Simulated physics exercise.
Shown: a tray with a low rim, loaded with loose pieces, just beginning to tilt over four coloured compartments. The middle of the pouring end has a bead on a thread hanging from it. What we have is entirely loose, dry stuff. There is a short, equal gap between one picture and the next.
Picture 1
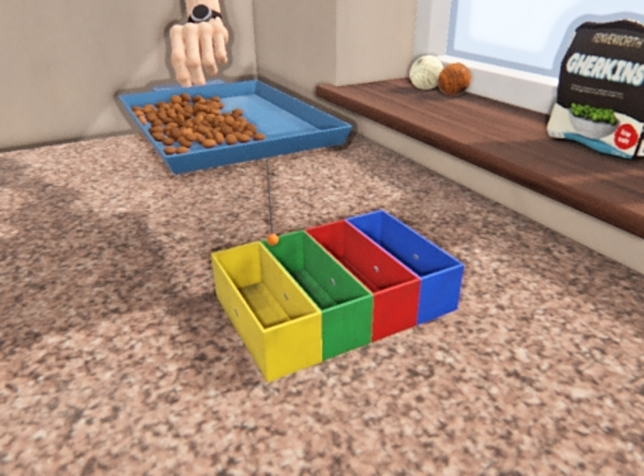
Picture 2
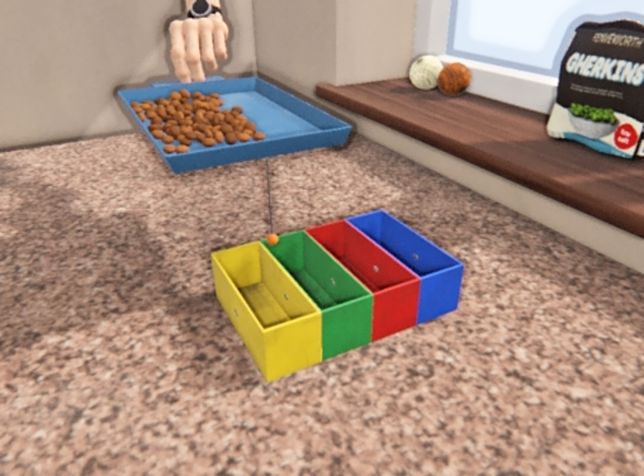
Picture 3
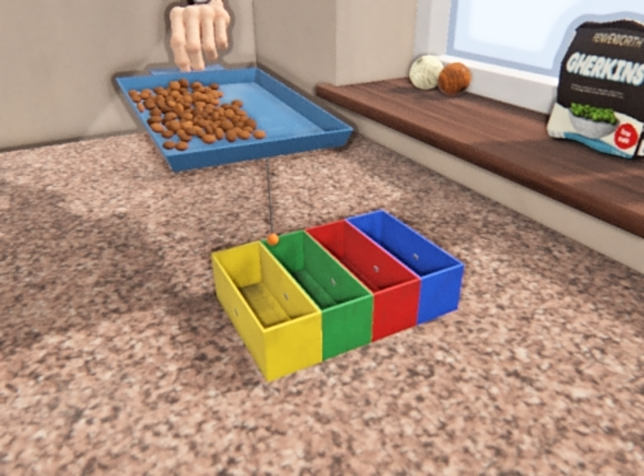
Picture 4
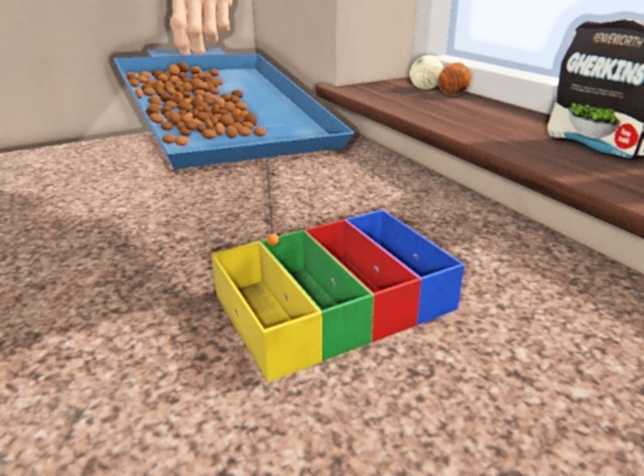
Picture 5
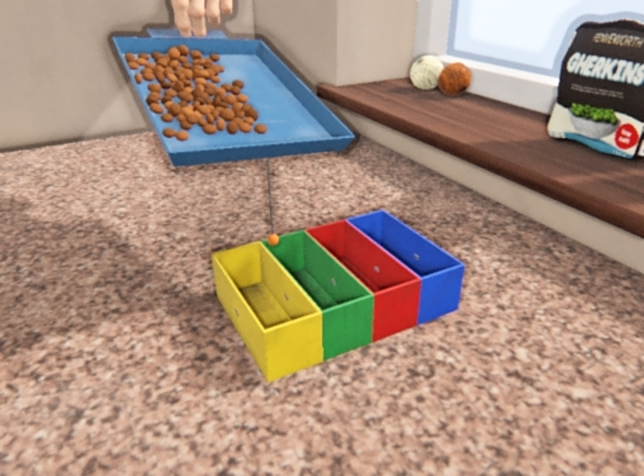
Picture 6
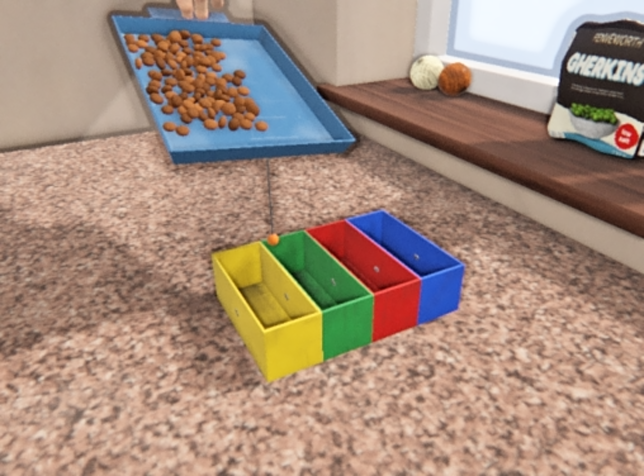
We see a hand above a blue tray of brown kibble on a speckled counter, behind yellow, green, red and blue compartments; the hand lowers behind the tray as its far side rises, tilting it gradually toward the viewer.
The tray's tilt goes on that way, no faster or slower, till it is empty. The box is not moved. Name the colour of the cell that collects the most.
Red.
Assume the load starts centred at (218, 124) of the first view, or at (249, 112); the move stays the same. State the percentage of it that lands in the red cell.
About 50 % and 60 %.
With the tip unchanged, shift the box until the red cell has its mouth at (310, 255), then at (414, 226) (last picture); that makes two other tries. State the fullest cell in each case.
Blue, then the yellow one.
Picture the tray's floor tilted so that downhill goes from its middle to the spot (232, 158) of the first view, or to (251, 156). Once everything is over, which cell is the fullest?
Yellow first, that yellow cell second.
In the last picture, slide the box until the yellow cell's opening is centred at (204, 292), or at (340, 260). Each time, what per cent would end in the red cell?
About 20 per cent, then about 0 per cent.
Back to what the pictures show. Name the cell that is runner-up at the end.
Rank two - green.
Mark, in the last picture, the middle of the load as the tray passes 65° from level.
The load's middle is around (298, 141).
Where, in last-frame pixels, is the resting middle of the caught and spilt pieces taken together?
Roughly at (351, 300).
Shortly afterwards, tray tipped steeply; the bulk on the tray; near a quarter falling or outside the box.
Next, tray tipped past a quarter turn; a little on the tray; near half in the red cell; near a quarter in the green cell; a little in the yellow cell; only a few in the blue cell; a little falling or outside the box.
Some moments later, tray tipped past a quarter turn; near half in the red cell; near a third in the green cell; a little in the yellow cell; only a few in the blue cell; only a few falling or outside the box.
In the end, tray tipped past a quarter turn; near half in the red cell; near a third in the green cell; a little in the yellow cell; only a few in the blue cell; only a few outside the box.
